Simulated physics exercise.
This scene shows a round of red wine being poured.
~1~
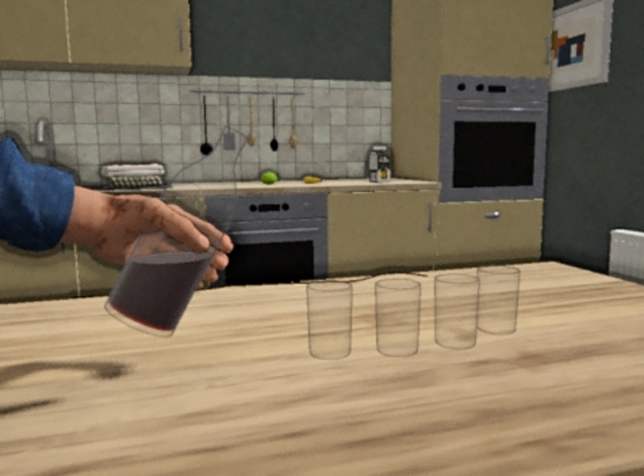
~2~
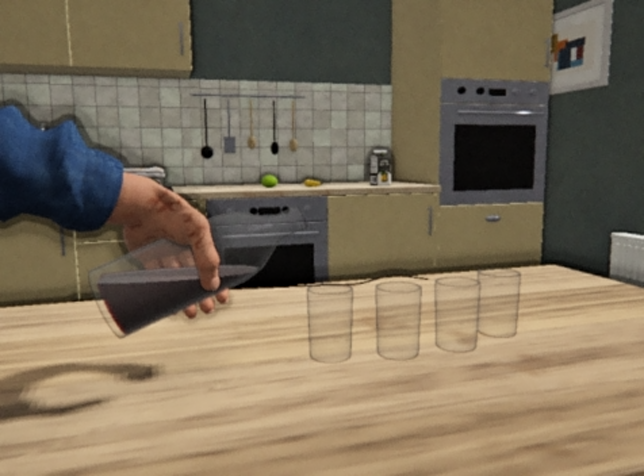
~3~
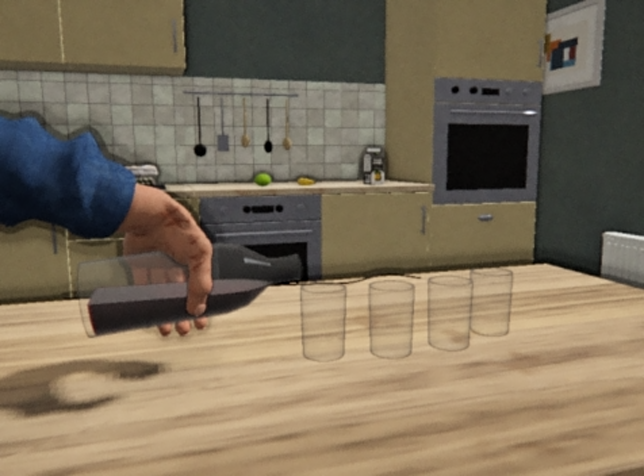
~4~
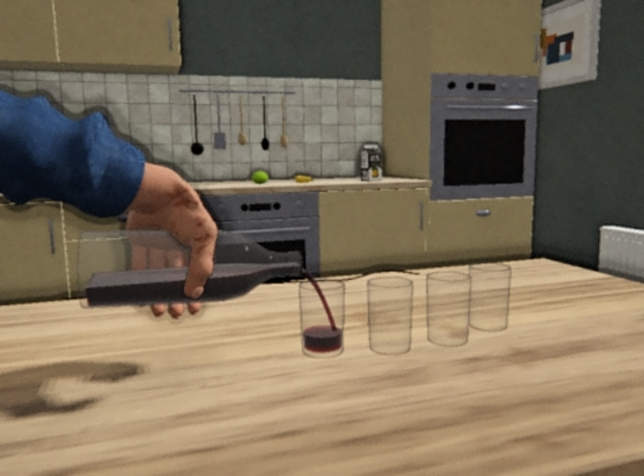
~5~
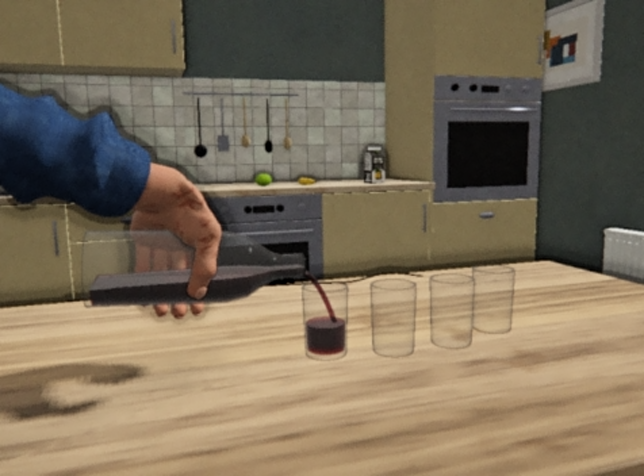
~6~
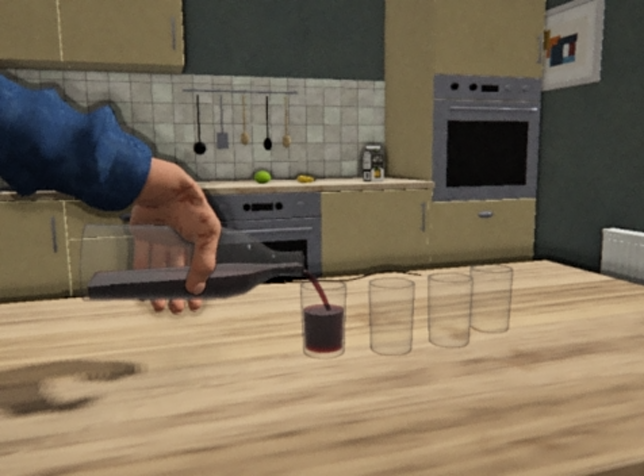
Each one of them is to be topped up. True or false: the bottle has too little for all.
True.
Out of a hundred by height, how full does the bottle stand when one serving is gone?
I'd put it near 20 in a hundred.
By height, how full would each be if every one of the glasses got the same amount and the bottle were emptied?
I'd say around 60 percent.
Soon after, the first is about three quarters full.
Later, the first is done and the bottle has about two thirds of its load.
In the end, the bottle is empty with two filled and the next at about half of a serving.
